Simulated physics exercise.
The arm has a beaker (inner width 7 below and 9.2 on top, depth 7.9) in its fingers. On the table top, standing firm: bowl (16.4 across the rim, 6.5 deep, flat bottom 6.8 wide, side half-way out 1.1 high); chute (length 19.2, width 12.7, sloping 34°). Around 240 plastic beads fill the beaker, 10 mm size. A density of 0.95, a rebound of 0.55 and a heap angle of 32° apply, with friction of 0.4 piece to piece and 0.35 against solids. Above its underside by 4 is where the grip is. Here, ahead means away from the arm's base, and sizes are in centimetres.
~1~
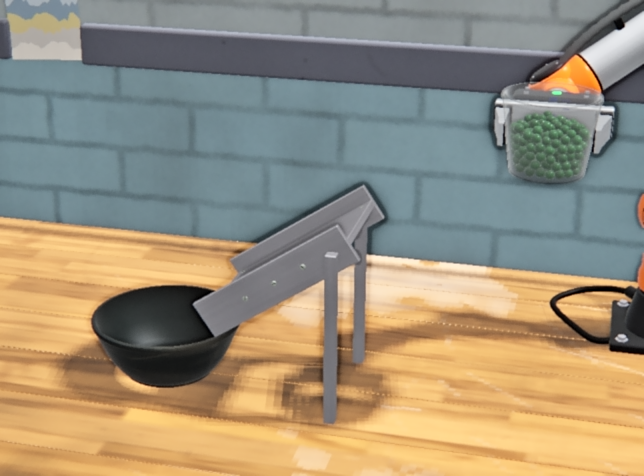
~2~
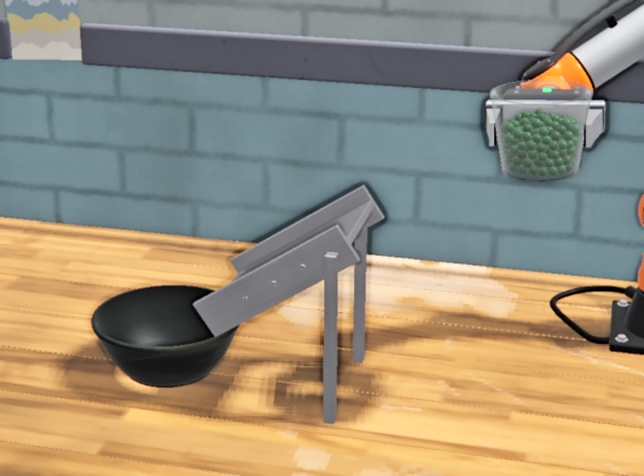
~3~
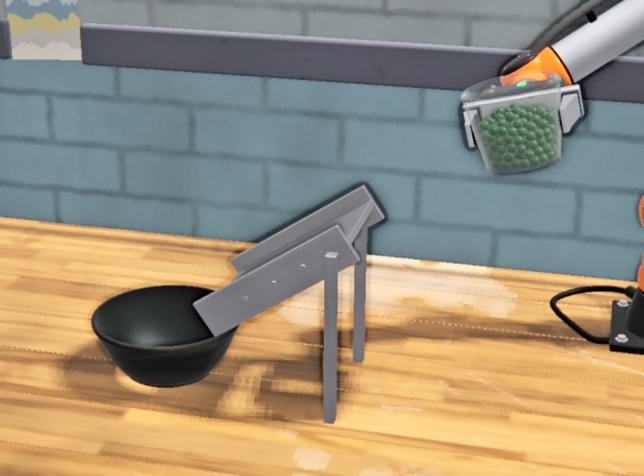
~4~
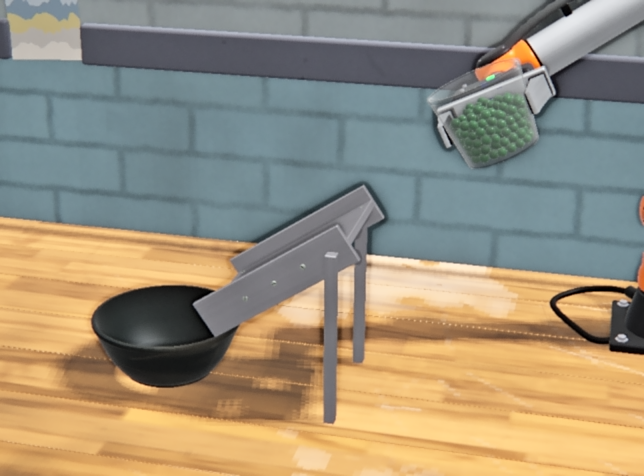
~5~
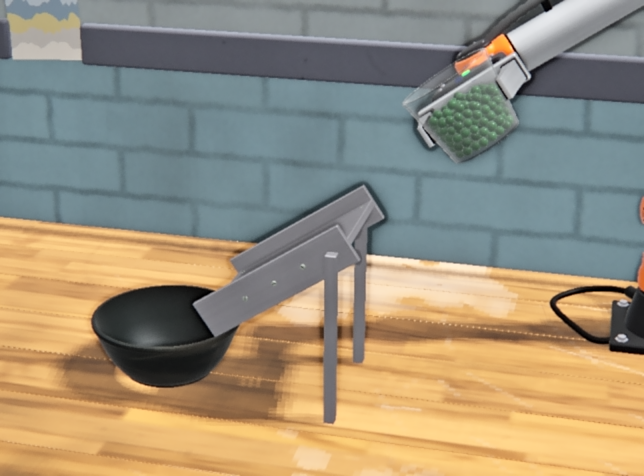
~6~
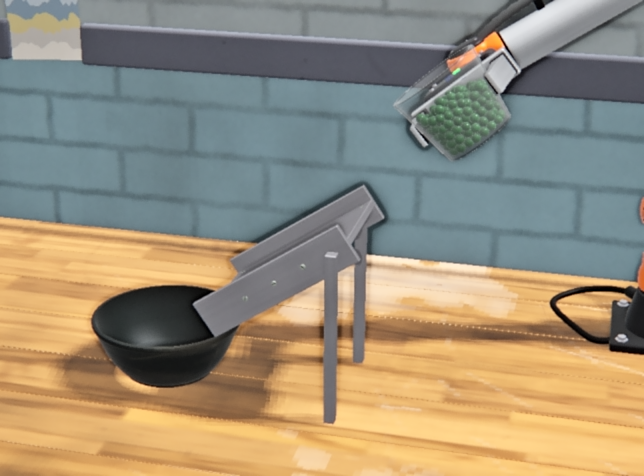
A wooden counter against a blue-grey brick wall is seen from slightly above by a camera that stays still. A black bowl sits at left under the low end of a grey sloping chute on legs, while a robot arm with an orange and silver end grips a clear container of green beads at upper right. The arm moves the container left and slightly upward, tilting it steadily toward the left, with the beads staying inside.
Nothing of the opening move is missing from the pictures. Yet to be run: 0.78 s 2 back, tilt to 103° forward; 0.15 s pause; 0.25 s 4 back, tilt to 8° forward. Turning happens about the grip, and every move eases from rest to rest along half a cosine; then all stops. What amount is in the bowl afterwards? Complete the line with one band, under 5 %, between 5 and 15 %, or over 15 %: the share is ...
The share is under 5 %.
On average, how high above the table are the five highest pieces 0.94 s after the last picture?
32 cm, roughly.
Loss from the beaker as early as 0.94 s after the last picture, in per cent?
Roughly 70 percent.
Then, 0.47 s later, tilted 82° forward, highest piece 37 above the table; 236 in the beaker.
Then, 0.94 s later, tilted 102° forward, highest piece 32 above the table; 72 on the table or floor, 70 in the beaker, 94 on the chute or in flight.
Then, 1.38 s later, tilted 8° forward, highest piece 32 above the table; 193 on the table or floor, 33 in the beaker, 1 in the bowl, 9 on the chute or in flight.
Then, 2.43 s later, tilted 8° forward, highest piece 32 above the table; 202 on the table or floor, 33 in the beaker, 1 in the bowl.
At rest, 202 on the table or floor, 33 in the beaker, 1 in the bowl. That is 0 % in the bowl.
